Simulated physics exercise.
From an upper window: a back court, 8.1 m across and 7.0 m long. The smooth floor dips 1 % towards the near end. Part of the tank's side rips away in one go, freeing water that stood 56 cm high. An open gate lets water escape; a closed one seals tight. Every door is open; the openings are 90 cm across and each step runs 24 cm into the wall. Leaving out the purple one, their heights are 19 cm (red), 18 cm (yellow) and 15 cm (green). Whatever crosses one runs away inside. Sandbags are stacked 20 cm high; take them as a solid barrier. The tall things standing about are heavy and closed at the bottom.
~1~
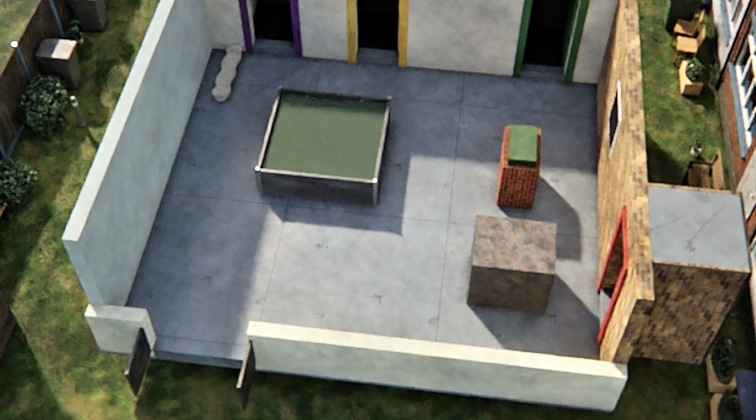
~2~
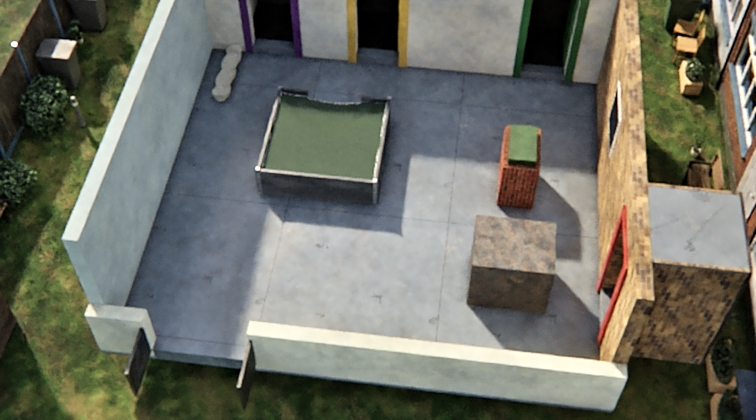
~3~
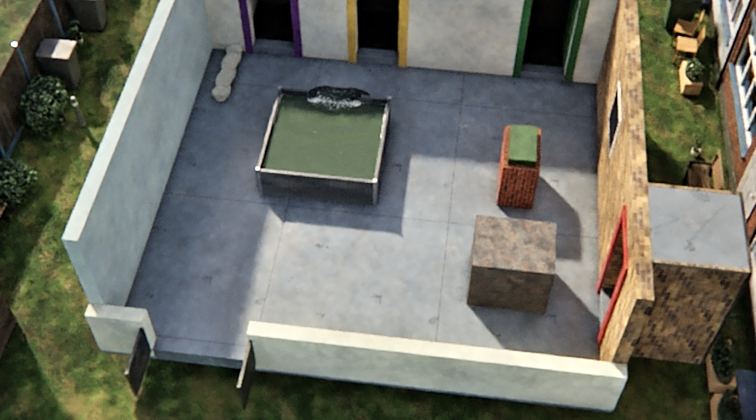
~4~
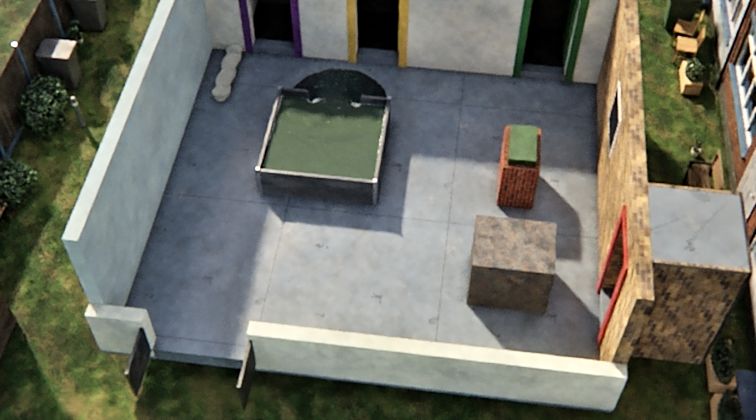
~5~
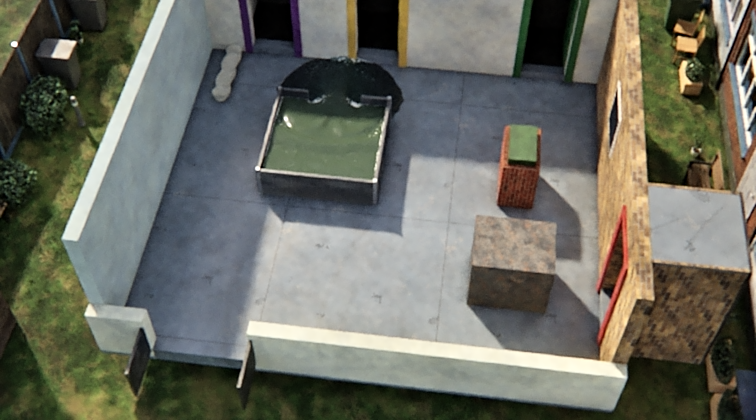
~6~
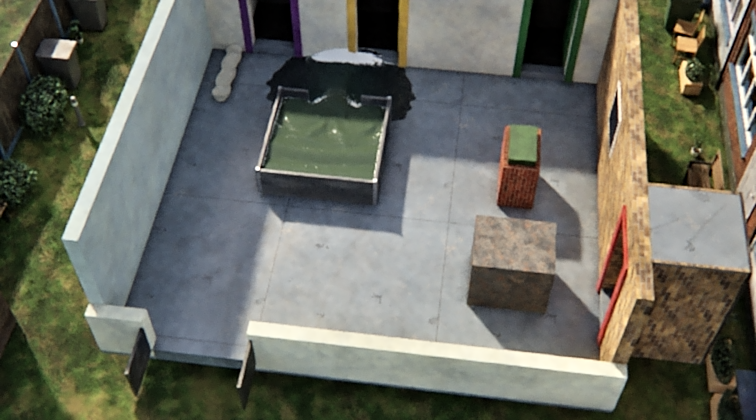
A large tank of green water stood still in a walled court until its far side gave way, and dark water poured out, spreading across the grey floor to the yellow door.
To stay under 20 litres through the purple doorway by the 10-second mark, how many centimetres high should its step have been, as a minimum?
It would have to be roughly 14 cm high.
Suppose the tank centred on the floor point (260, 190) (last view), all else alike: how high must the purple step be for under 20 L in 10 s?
Then roughly 24 cm.
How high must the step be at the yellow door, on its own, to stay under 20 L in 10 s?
Roughly 25 cm at yellow.
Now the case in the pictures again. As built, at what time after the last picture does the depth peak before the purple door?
Around 3.5 s.
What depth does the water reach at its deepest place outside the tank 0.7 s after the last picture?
Up to some 35 cm.
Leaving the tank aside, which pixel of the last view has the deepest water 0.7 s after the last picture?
At about (338, 65).
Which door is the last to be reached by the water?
It is the red one.
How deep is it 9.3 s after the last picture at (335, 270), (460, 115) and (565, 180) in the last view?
Roughly 1, 2 and 5 cm, in turn.
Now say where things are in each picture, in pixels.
In the first frame, the tank at (326, 136) is whole and still, 56 cm deep; the purple door at (270, 17) is dry.
In the second frame, the front is at a hidden place, 0.3 m from the gap on the far side; 0.3 m2 of floor is wet, 56 cm left at the back.
In the third frame, the gap is on the far side, the front 0.8 m out at (350, 91); the back of the tank holds 56 cm.
In the fourth frame, the front is at (330, 72), 1.2 m from the gap on the far side; 1.7 m2 of floor is wet, 56 cm left at the back.
In the fifth frame, water pours out on the far side and has run 1.6 m, to (324, 59); about 6 cm deep outside, 56 cm at the back.
In the sixth frame, water pours out on the far side and has run 1.7 m, to (373, 53); about 6 cm deep outside, 55 cm at the back; the purple door at (270, 17), 2.3 m from the gap, is still 0.5 m from the nearest water.
Then, 0.7 s after the last picture water covers 10 % of the floor, deepest (35 cm) near (338, 65); 15 cm at the purple door, 0 litres in over its 17 cm step.
Then, 2.3 s after the last picture water covers 30 % of the floor, deepest (27 cm) near (245, 56); 16 cm at the purple door, 1 litre in over its 17 cm step.
Then, 9.3 s after the last picture water covers 75 % of the floor, deepest (11 cm) near (590, 387); 8 cm at the purple door, 7 litres in over its 17 cm step.
At the purple door as built, the water peaked near 17 cm, 3.5 s after the last picture.
With a step of 11 cm, 42 litres would have come in within the 10 s; with 15 cm, 14 litres. So under 20 litres takes about 14 cm.
